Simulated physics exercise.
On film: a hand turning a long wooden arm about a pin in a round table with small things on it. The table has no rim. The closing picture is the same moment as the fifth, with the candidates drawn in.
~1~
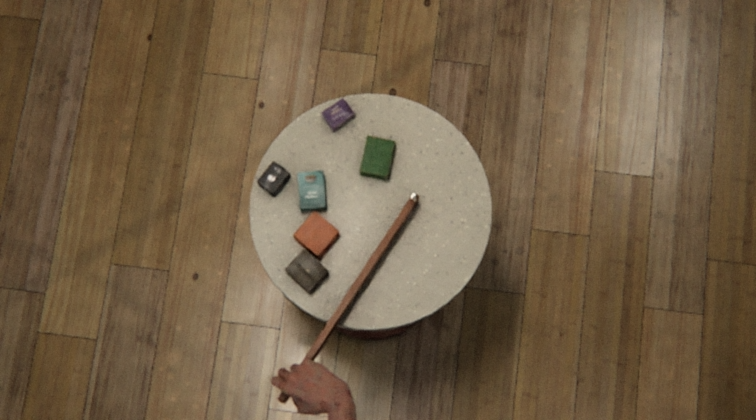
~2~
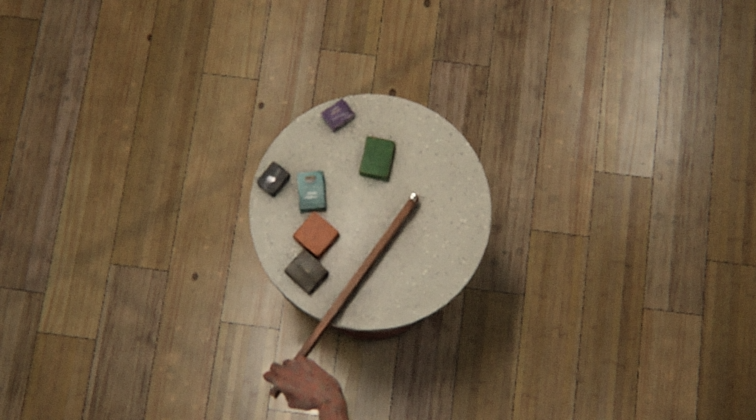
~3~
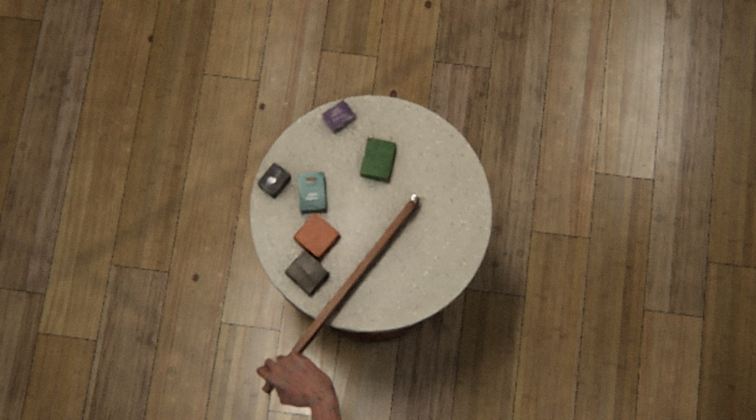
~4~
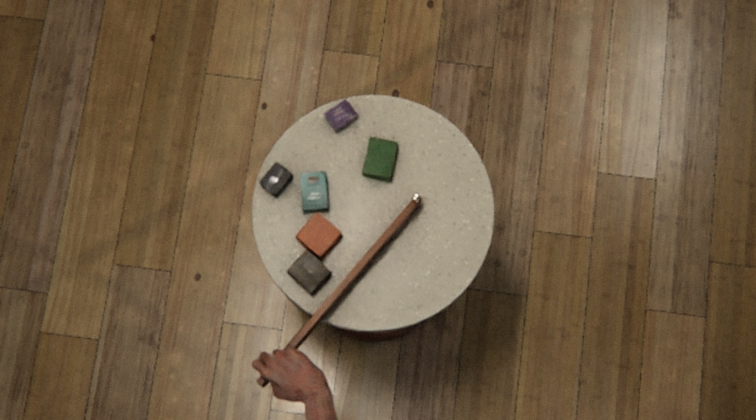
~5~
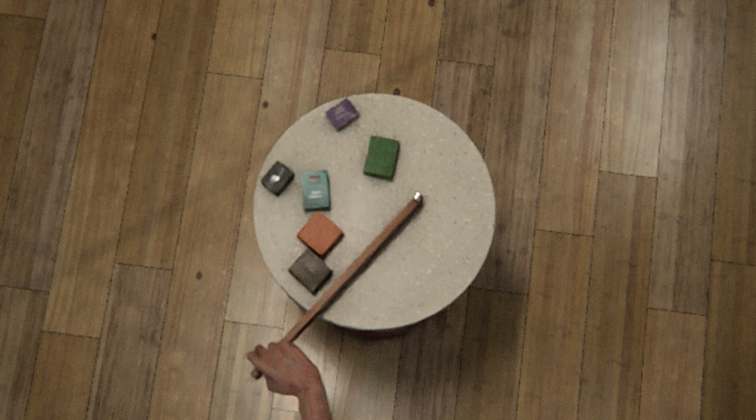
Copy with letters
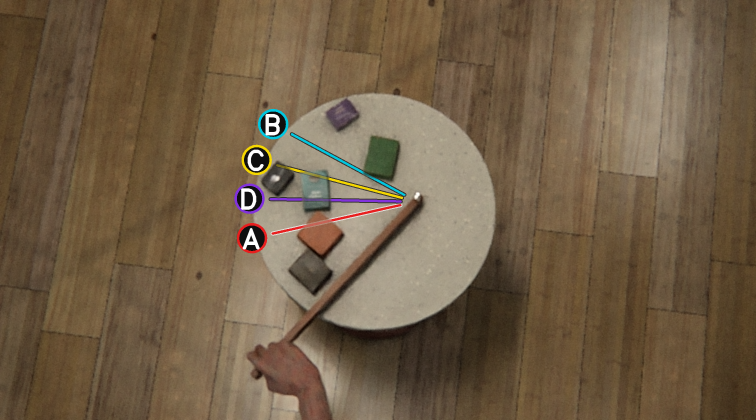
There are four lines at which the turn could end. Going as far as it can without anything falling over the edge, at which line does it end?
At D, and not beyond.
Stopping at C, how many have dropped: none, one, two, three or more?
By then, one.
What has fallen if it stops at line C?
The grey box.
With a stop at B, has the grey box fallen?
Yes.
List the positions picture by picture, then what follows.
The first picture shows arm (367, 268); orange block (317, 235); green block (378, 158).
The second picture shows arm (364, 267); purple box (338, 116).
The third picture shows arm (362, 266); grey box (274, 181).
The fourth picture shows arm (362, 264); green block (380, 159).
The fifth picture shows arm (360, 260); purple box (342, 115); black block (311, 271); grey box (278, 179).
On the marked copy, A at (337, 219); B at (348, 164); C at (339, 182); D at (336, 200).
With D. Early on, arm (344, 240); black block (292, 250); orange block (321, 231).
Further on, arm (335, 215); black block (284, 209); turquoise packet (314, 168).
At the end, arm (333, 197); grey box (278, 149); black block (286, 181); nothing has fallen.
As for the rest, A is safe but short; B drops the purple box and grey box; C drops the grey box.
